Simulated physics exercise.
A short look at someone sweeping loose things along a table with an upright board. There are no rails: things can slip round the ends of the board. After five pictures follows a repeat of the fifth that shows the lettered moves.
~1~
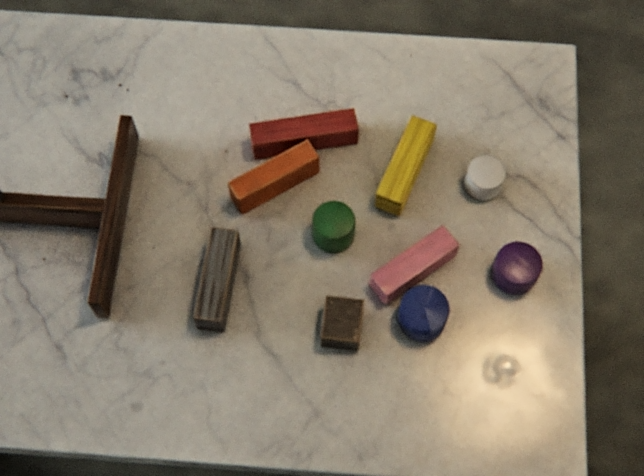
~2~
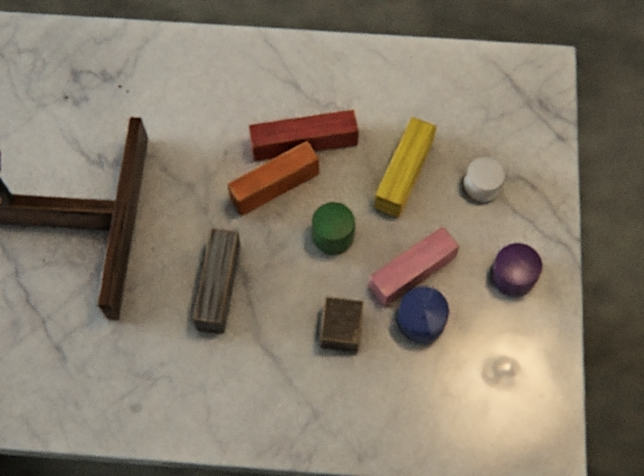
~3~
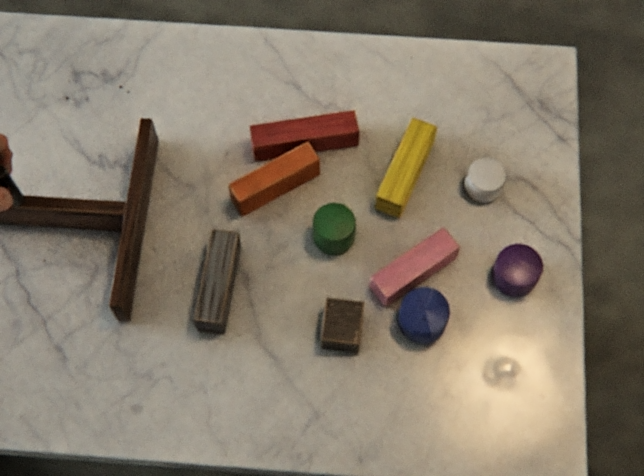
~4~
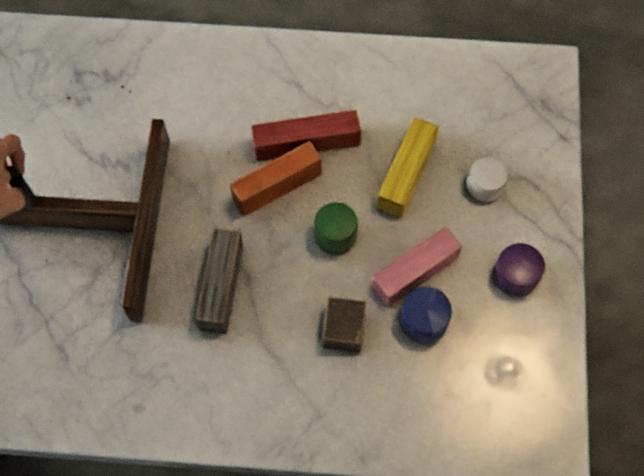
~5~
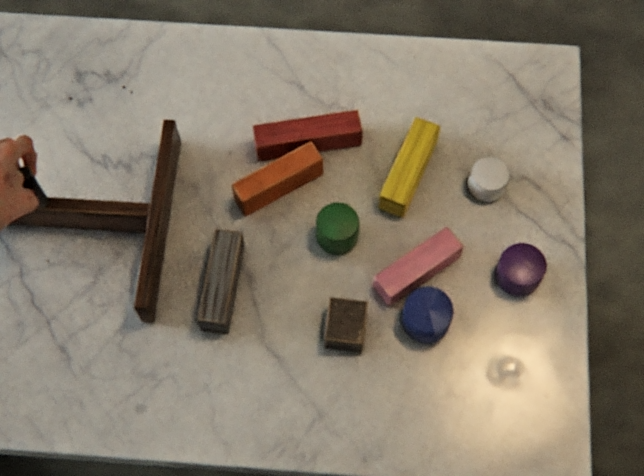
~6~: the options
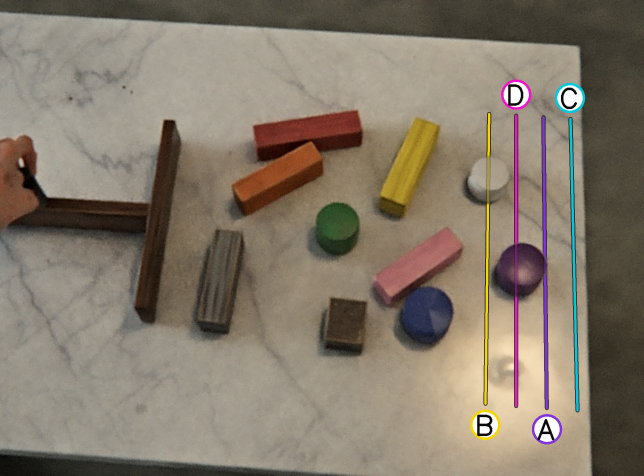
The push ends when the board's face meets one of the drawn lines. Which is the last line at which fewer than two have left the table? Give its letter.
The farthest such stop is B.
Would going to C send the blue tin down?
Yes.
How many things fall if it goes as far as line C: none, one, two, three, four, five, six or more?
By then, six or more.
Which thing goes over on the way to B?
It is the purple tin.
On the copy, A at (545, 254); B at (487, 250); C at (574, 256); D at (516, 252).
On B. First, board (273, 218); red bar (342, 130); grey stick (289, 286).
Then, board (393, 225); blue tin (486, 318); red bar (400, 109).
Finally, board (488, 232); purple tin over the edge; blue tin (583, 328); one fallen.
By contrast, A drops six; C drops nine; D drops four.
